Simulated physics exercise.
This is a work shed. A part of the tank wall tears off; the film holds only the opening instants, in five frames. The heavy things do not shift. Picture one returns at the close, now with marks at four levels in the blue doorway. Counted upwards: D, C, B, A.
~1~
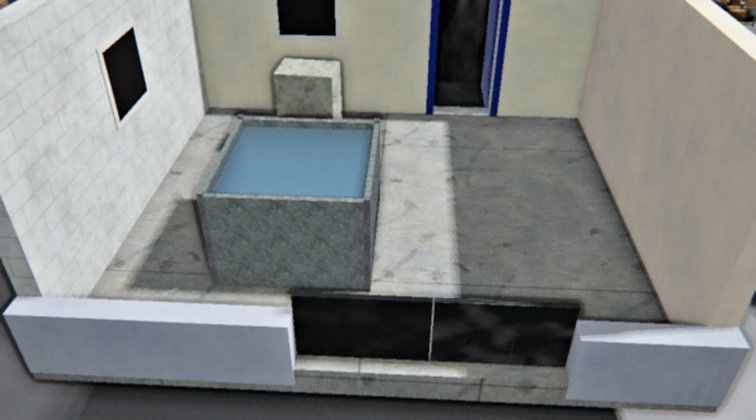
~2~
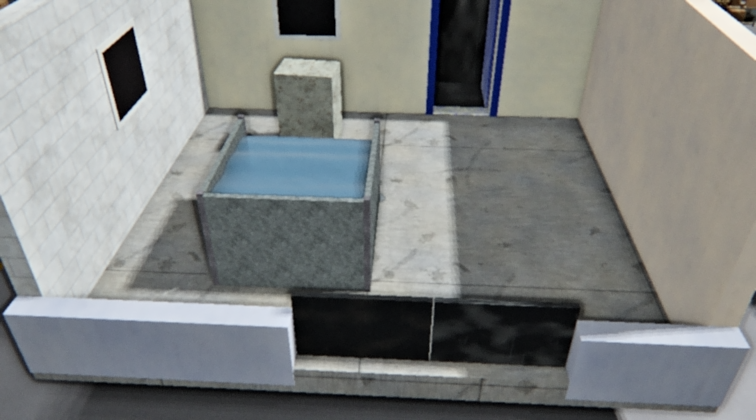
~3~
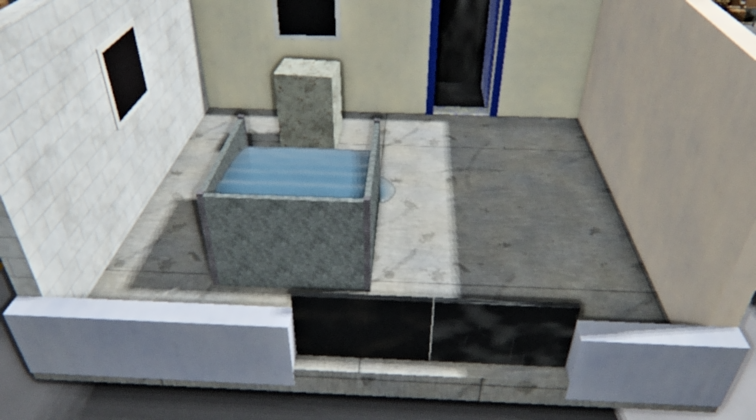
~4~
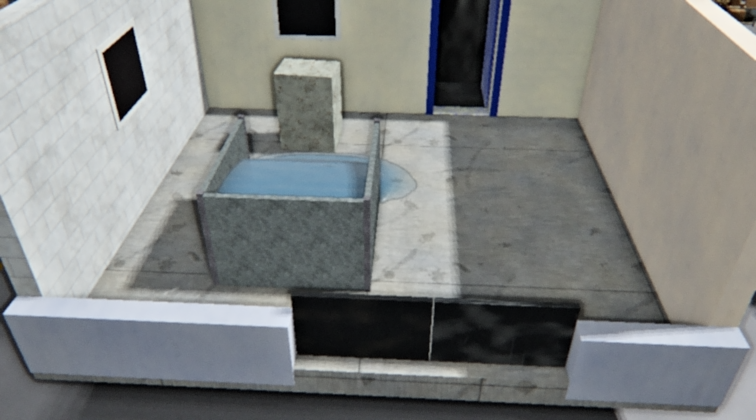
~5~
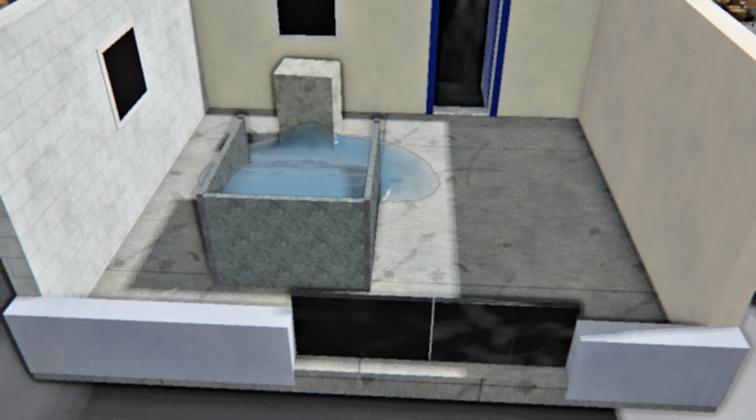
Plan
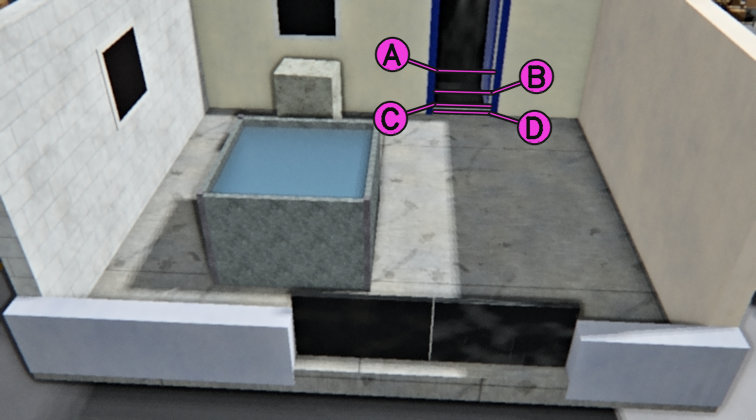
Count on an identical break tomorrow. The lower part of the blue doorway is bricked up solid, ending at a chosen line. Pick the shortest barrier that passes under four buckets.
B will do.
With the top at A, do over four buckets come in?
No.
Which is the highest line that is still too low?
That would be C.
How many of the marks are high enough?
Two of them.
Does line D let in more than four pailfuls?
Yes, that goes wrong.
On the marked copy, A at (465, 71); B at (463, 92); C at (462, 105); D at (461, 112); from the bottom up D, C, B, A.
With A, nothing gets over.
With B, a splash gets over, under a bucket.
With C, about 7 bucketfuls get in.
With D, dozens of bucketfuls pour in.
